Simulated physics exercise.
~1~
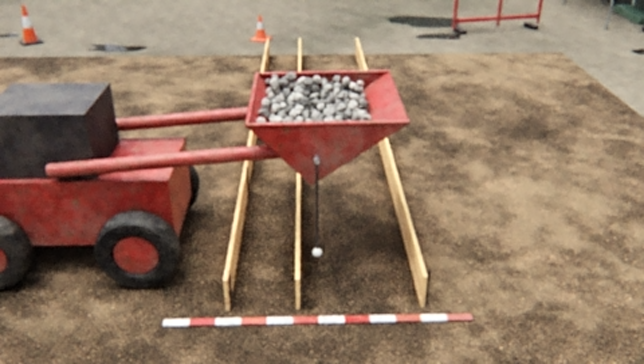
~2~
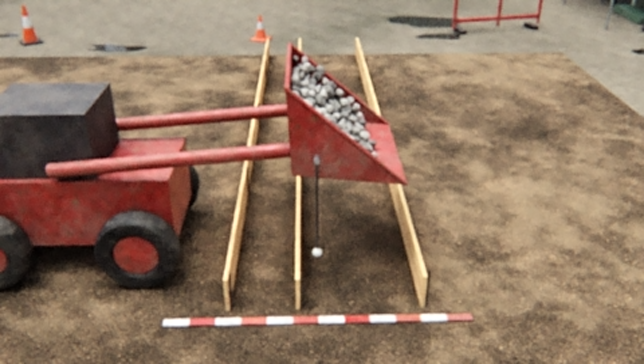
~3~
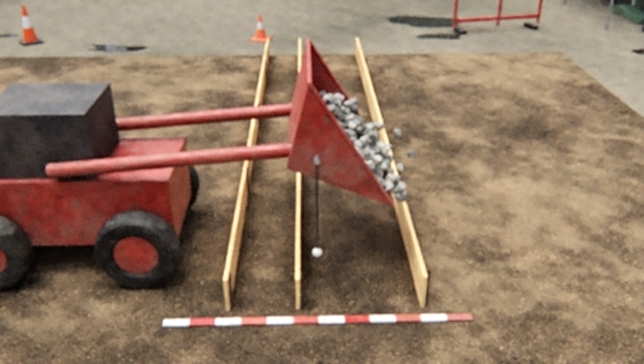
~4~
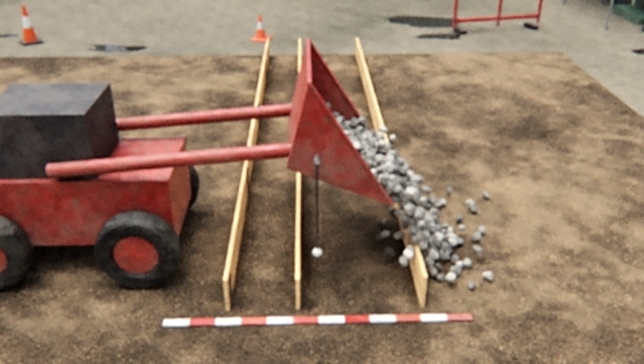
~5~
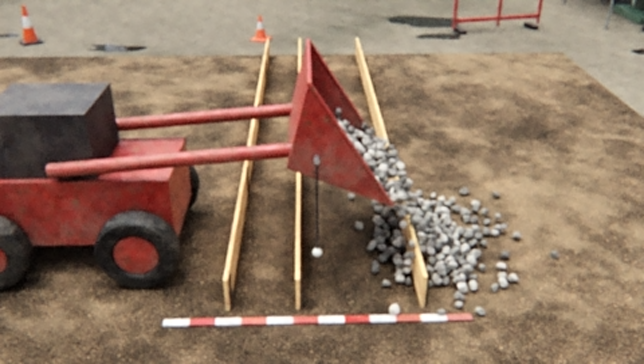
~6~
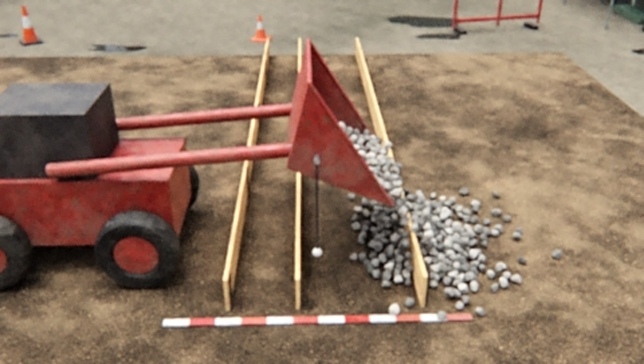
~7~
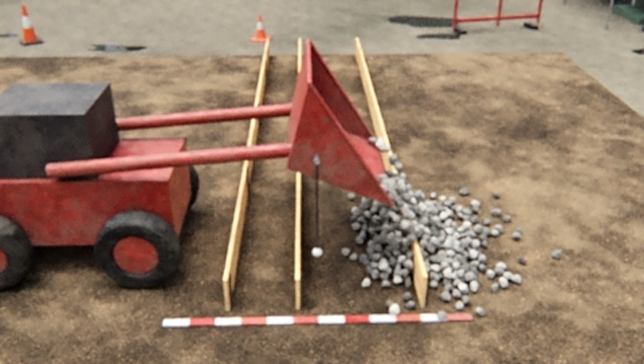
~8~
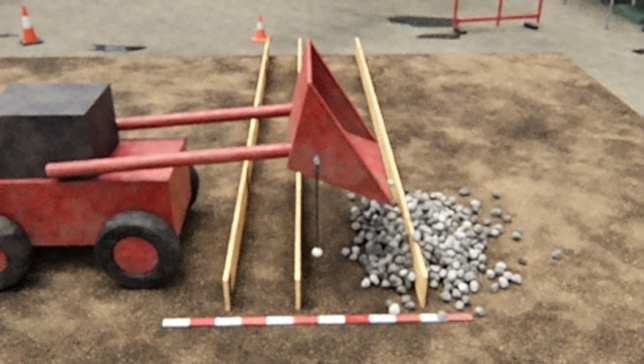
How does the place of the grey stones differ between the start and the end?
At the start the stones are heaped in the raised red bucket. At the end they lie lower and further right, in a pile on the ground on both sides of the right-hand board.
